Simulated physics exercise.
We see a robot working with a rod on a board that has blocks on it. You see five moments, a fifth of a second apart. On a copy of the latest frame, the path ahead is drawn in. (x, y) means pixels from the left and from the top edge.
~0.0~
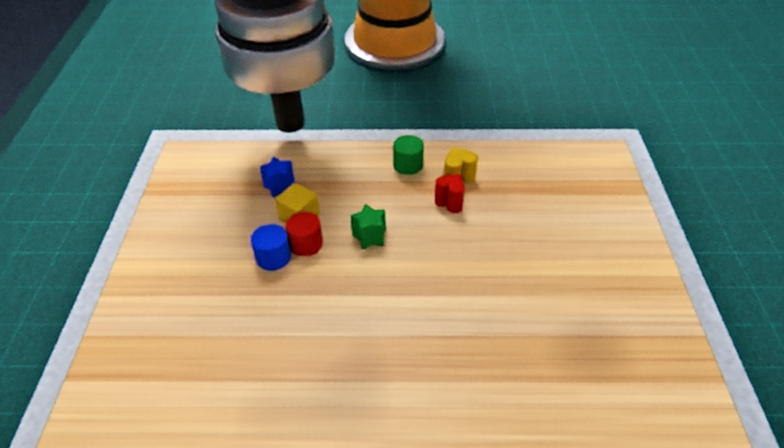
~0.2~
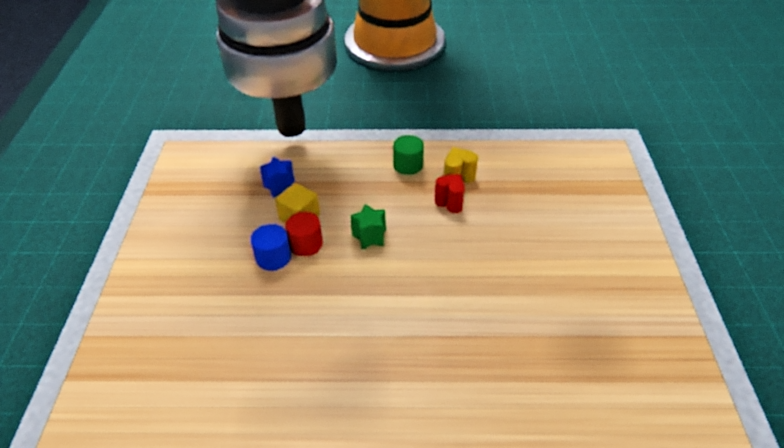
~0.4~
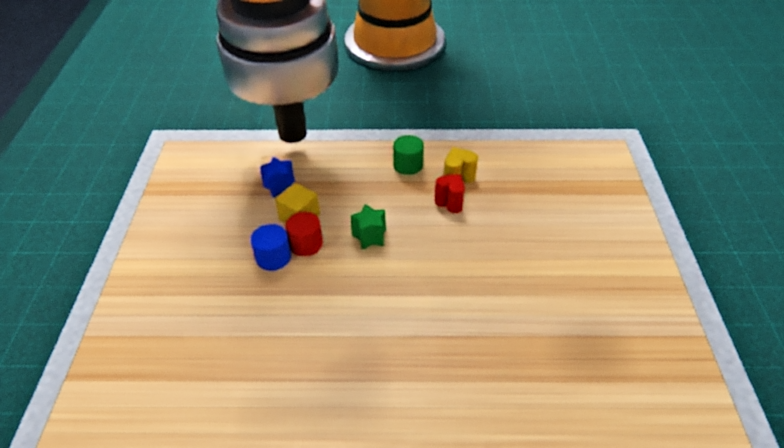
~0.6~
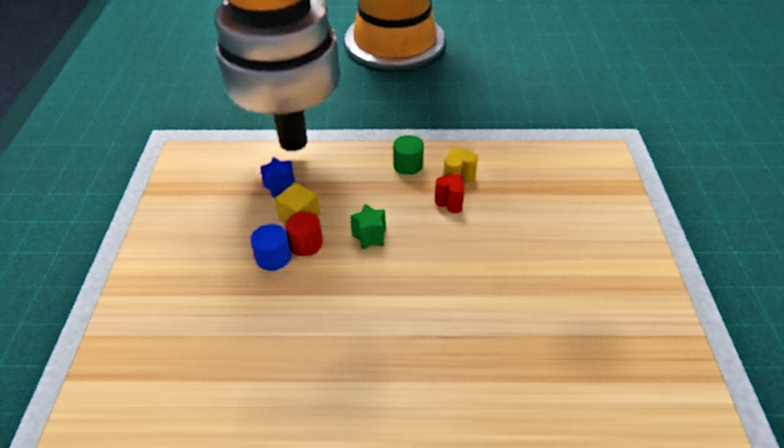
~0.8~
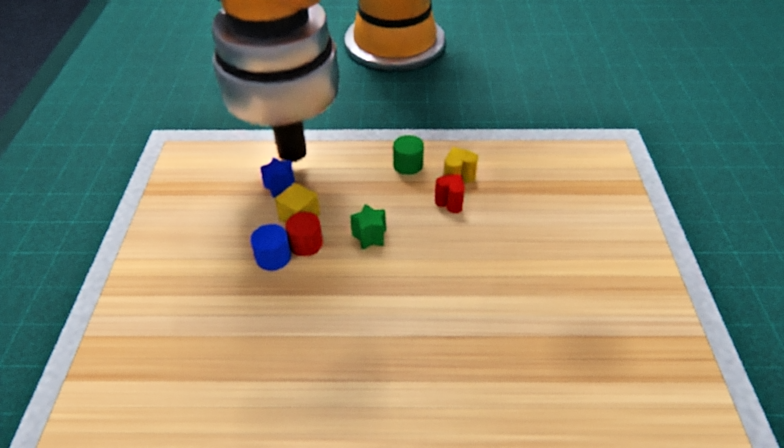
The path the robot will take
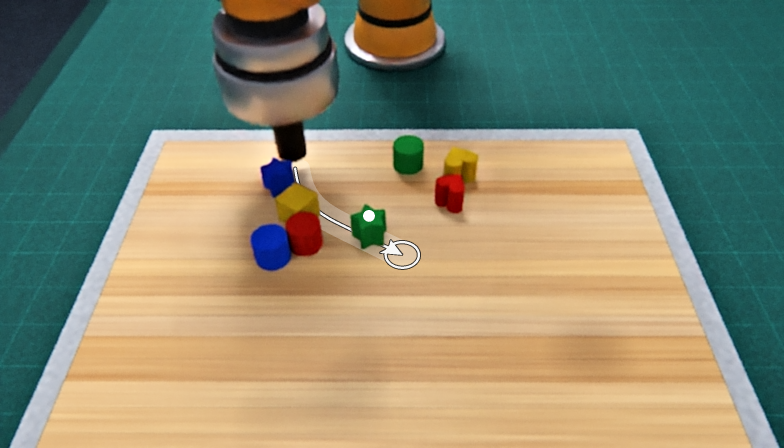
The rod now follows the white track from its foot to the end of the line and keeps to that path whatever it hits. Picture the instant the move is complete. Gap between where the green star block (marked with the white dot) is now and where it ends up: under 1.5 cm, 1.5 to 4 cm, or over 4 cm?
Travel: Beyond 4 cm.
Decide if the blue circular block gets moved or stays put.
By the end it is where it was.
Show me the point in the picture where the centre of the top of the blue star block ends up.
It comes to (272, 179).
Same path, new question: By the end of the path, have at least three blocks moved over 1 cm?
Going by the path, yes.
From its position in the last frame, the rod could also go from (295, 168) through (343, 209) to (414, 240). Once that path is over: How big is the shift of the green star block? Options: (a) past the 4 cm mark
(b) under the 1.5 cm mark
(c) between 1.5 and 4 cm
The answer is c.
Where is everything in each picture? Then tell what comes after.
Tip of the rod (291, 125), middles of tops, blue circular block (269, 236), blue star block (276, 166), yellow square block (296, 196), red circular block (303, 223), green star block (369, 216), in the first frame.
Rod (292, 130), nothing pushed, in the second frame.
Rod (293, 136), nothing pushed, in the third frame.
Rod (294, 144), nothing pushed, in the fourth frame.
Rod (293, 154), blue circular block (269, 236), blue star block (276, 166), yellow square block (296, 196), red circular block (303, 223), green star block (369, 216), in the fifth frame.
The line goes from (295, 168) via (310, 204) and (352, 230), ending at (402, 255); the dot is on the green star block.
What follows on the original path. One third of the way, rod (308, 190); blue star block (272, 179), turned 55° clockwise; yellow square block (297, 209), turned 20° clockwise; red circular block (305, 233).
Two thirds of the way, rod (351, 216); blue star block (272, 179), turned 55° clockwise; yellow square block (305, 217), turned 85° clockwise; red circular block (302, 247); green star block (377, 219), turned 15° anticlockwise.
At the end, rod (402, 241); blue circular block unmoved; blue star block (272, 179), turned 55° clockwise; yellow square block (305, 217), turned 85° clockwise; red circular block (302, 247); green star block (431, 244), turned 15° anticlockwise.
